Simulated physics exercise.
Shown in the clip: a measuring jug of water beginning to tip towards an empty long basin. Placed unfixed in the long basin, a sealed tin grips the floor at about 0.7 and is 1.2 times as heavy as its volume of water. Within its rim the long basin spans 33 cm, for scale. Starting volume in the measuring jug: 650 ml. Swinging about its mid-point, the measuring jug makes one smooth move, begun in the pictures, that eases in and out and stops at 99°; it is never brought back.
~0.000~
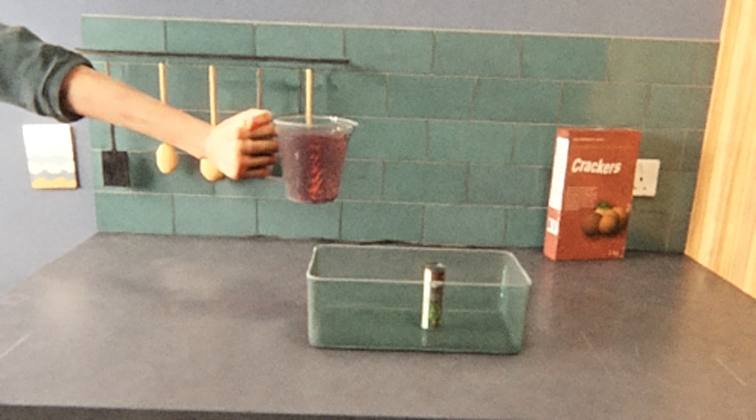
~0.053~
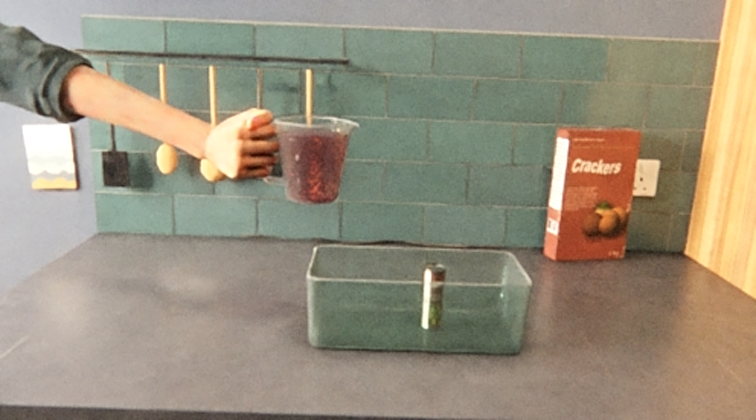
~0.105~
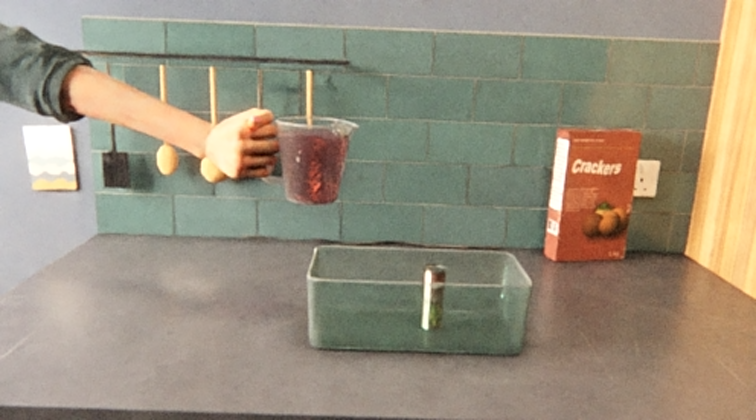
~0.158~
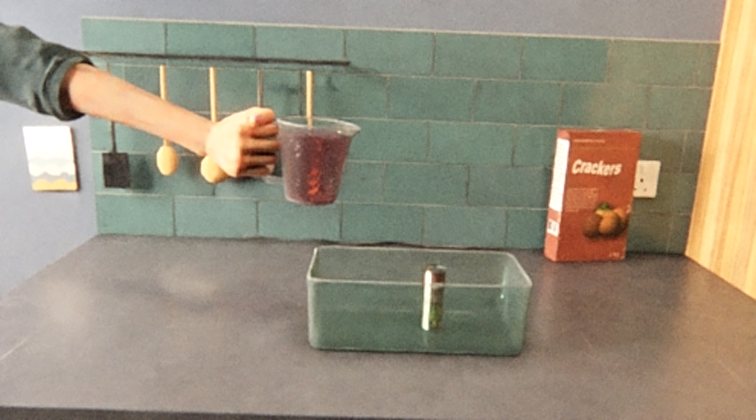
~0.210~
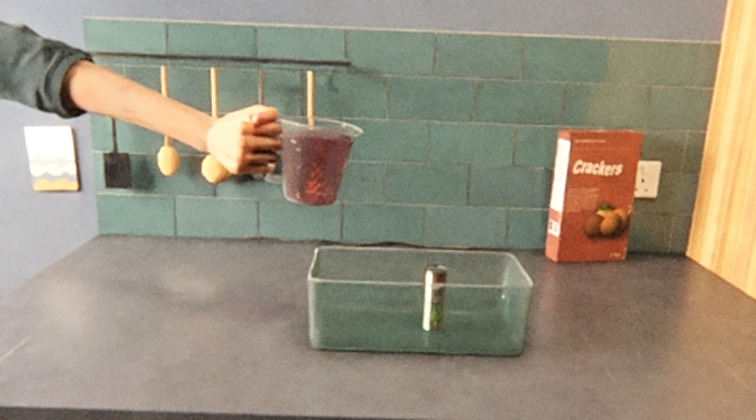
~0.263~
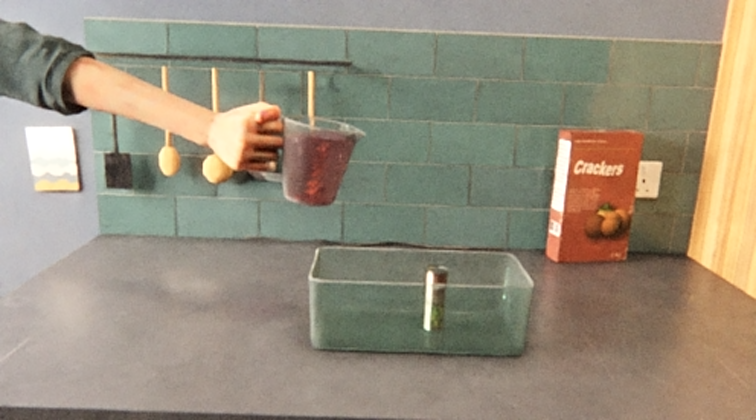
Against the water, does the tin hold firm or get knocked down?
It holds firm.
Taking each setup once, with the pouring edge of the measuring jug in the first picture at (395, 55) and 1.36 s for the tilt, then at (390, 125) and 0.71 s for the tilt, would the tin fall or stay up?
Run one: It does not tip. Run two: It tumbles.
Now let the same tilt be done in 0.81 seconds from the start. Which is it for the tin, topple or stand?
Well, the tin simply holds firm.
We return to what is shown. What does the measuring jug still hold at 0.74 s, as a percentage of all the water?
I reckon about 80 in a hundred is still held.
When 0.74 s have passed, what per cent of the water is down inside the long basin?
I reckon close to 4 percent of it.
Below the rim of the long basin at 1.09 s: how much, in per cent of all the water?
About 50 per cent.
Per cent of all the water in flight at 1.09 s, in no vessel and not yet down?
Close to 22 in every hundred parts.
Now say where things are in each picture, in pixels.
In the first frame, it leans 0°; its right rim is at (358, 124); the water meets the walls at (280, 131) and (349, 134); the long basin's rim runs from (312, 261) to (521, 269); the tin's top is at (435, 269).
In the second frame, it leans 0°; its right rim is at (359, 125); the water meets the walls at (280, 132) and (349, 134).
In the third frame, it leans 1°; its right rim is at (359, 126); the water meets the walls at (281, 132) and (349, 135).
In the fourth frame, it leans 3°; its right rim is at (361, 128); the water meets the walls at (281, 133) and (351, 137).
In the fifth frame, it leans 6°; its right rim is at (363, 131); the water meets the walls at (283, 133) and (353, 137).
In the sixth frame, it leans 9°; its right rim is at (365, 134); the water meets the walls at (286, 134) and (357, 138).
After 0.74 s the tilt is 57° and 81 per cent is still to pour; the tin stands where it began.
After 1.09 s the tilt is 90° and 29 per cent is still to pour; the tin stands where it began.
After 1.46 s the tilt is 99° and 1 per cent is still to pour; the tin stands where it began.
After 1.86 s the tilt is 99° and 0 per cent is still to pour; the tin stands where it began.
In the end the tin stands where it began.
